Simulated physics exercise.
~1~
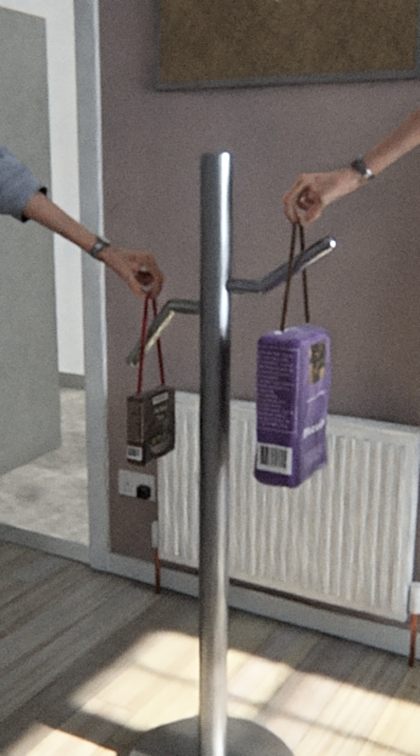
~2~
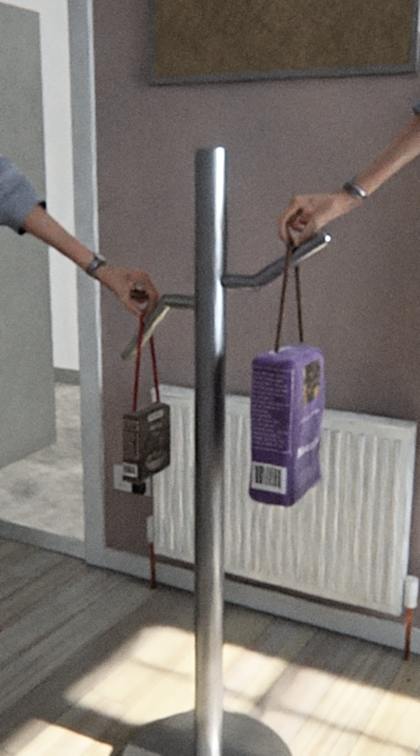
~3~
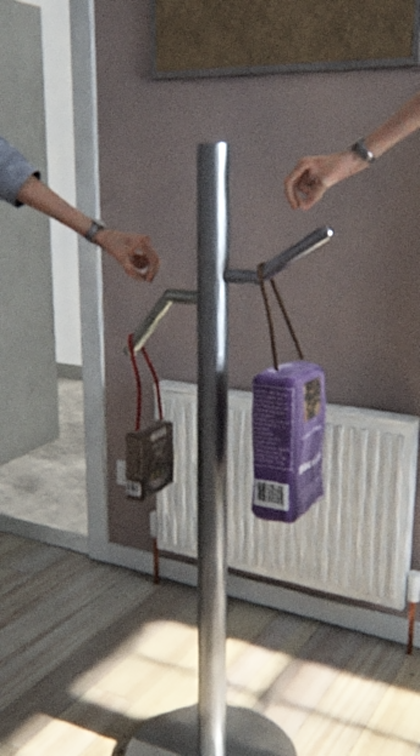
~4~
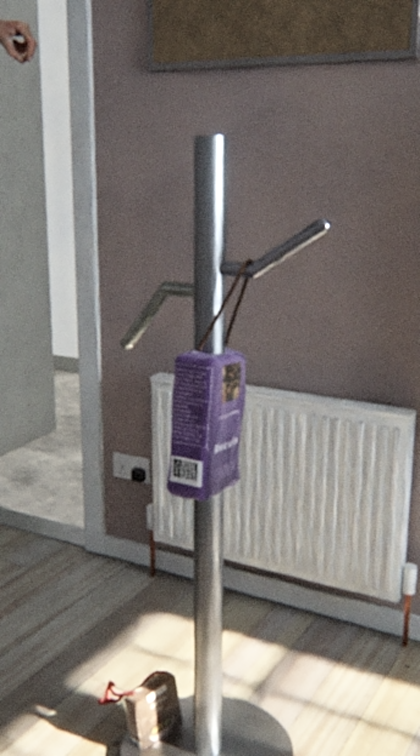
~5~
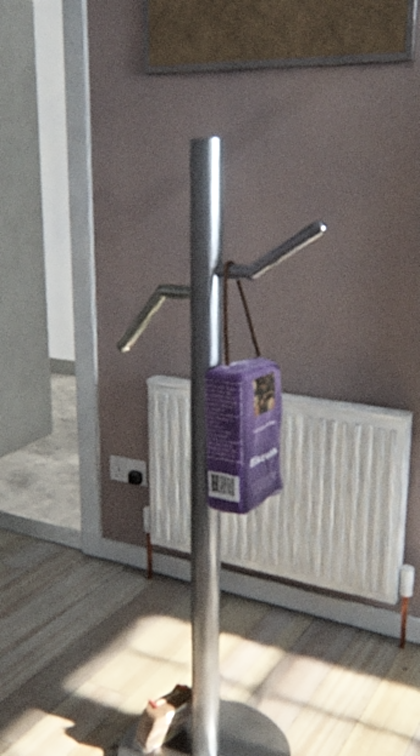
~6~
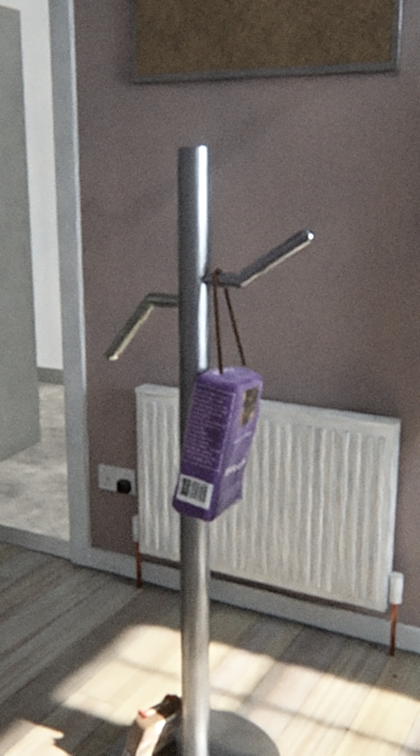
Two hands reach in from either side of a metal coat stand, seen from the front by a slightly swaying camera in a room with a mauve wall, a white radiator and a wooden floor. The left hand holds a small brown pouch by a red loop, and the right holds a larger purple sack by a dark loop. They lower the loops onto the two pegs, let go and draw back. The brown pouch drops from the downward-sloping left peg to the floor by the base. The purple sack slides inward on the upward-sloping right peg and swings, still hanging at the end.
